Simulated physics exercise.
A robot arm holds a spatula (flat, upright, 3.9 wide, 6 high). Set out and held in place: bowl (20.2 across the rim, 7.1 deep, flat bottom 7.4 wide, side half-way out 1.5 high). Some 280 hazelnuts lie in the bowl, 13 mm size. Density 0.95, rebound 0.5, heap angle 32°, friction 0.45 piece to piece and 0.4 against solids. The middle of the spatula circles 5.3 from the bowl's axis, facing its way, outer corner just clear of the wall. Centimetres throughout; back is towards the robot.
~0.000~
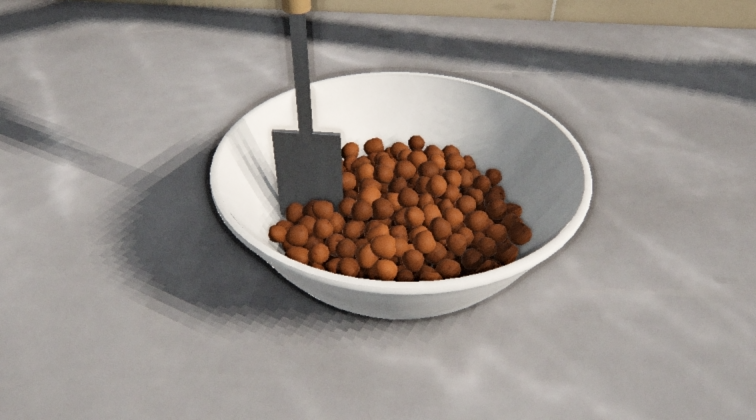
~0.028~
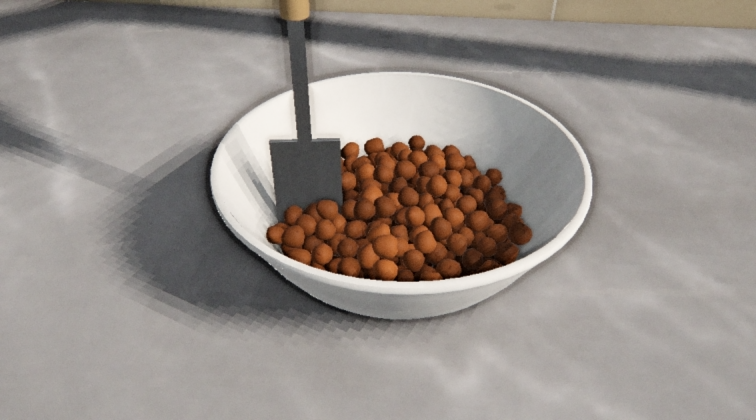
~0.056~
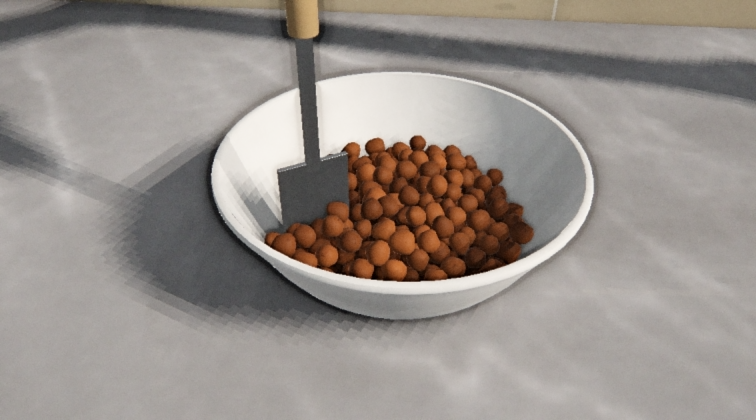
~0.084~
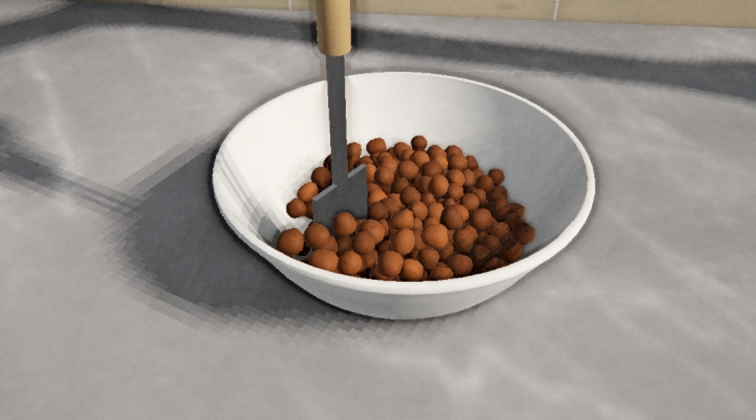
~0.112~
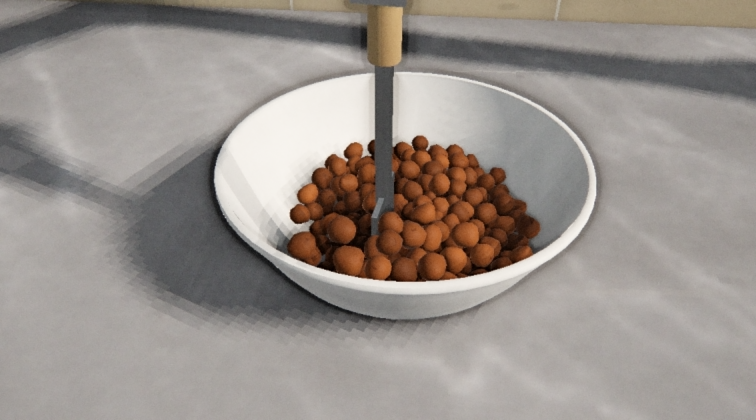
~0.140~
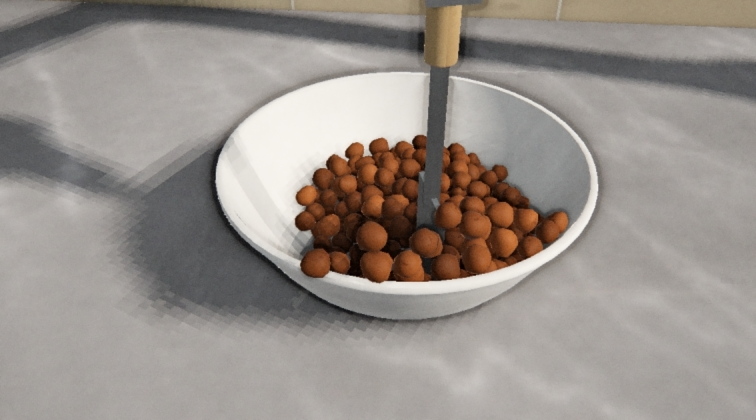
On a grey marbled countertop, a spatula sweeping from left to right through round brown nuts in a white bowl, pushing them aside.
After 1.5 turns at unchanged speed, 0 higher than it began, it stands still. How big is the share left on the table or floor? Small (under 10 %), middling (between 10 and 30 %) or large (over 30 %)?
A large share, over 30 %, ends on the table or floor.
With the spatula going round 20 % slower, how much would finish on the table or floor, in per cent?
It would be near 25 per cent.
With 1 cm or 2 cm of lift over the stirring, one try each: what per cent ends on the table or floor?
Some 25 and 20 per cent.
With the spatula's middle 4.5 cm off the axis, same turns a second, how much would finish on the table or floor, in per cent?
Then about 30 per cent.
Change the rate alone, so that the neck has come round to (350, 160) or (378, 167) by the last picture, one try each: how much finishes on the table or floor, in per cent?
About 10 and 20 per cent.
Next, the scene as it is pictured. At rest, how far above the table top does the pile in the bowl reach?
Roughly 5.5 cm.
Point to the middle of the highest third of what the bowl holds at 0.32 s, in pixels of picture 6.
Around (375, 107).
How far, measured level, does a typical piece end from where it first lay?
Some 12 cm.
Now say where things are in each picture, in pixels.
In the first picture, the spatula neck at (304, 108), 0° round; upper third of the load around (399, 208), from x 275 to 520, top at y 145; 285 in the bowl.
In the second picture, the spatula neck at (303, 116), 9° round; upper third of the load around (399, 209), from x 275 to 520, top at y 145.
In the third picture, the spatula neck at (311, 137), 32° round; upper third of the load around (401, 217), from x 275 to 520, top at y 145.
In the fourth picture, the spatula neck at (339, 156), 58° round; upper third of the load around (402, 225), from x 285 to 520, top at y 145.
In the fifth picture, the spatula neck at (384, 168), 83° round; upper third of the load around (424, 231), from x 300 to 525, top at y 145.
In the sixth picture, the spatula neck at (434, 168), 108° round; upper third of the load around (454, 227), from x 305 to 555, top at y 140; 283 in the bowl, 2 in flight or on the tool.
After 0.32 s, 274° round, highest piece 13 above the table; 246 in the bowl, 13 on the table or floor, 26 in flight or on the tool.
After 0.51 s, 79° round, highest piece 10 above the table; 198 in the bowl, 63 on the table or floor, 24 in flight or on the tool.
After 0.80 s, 180° round, highest piece 7 above the table; 172 in the bowl, 113 on the table or floor.
After 1.50 s, 180° round, highest piece 6 above the table; 172 in the bowl, 113 on the table or floor.
In the end, 172 in the bowl, 113 on the table or floor. That is 40 % on the table or floor.
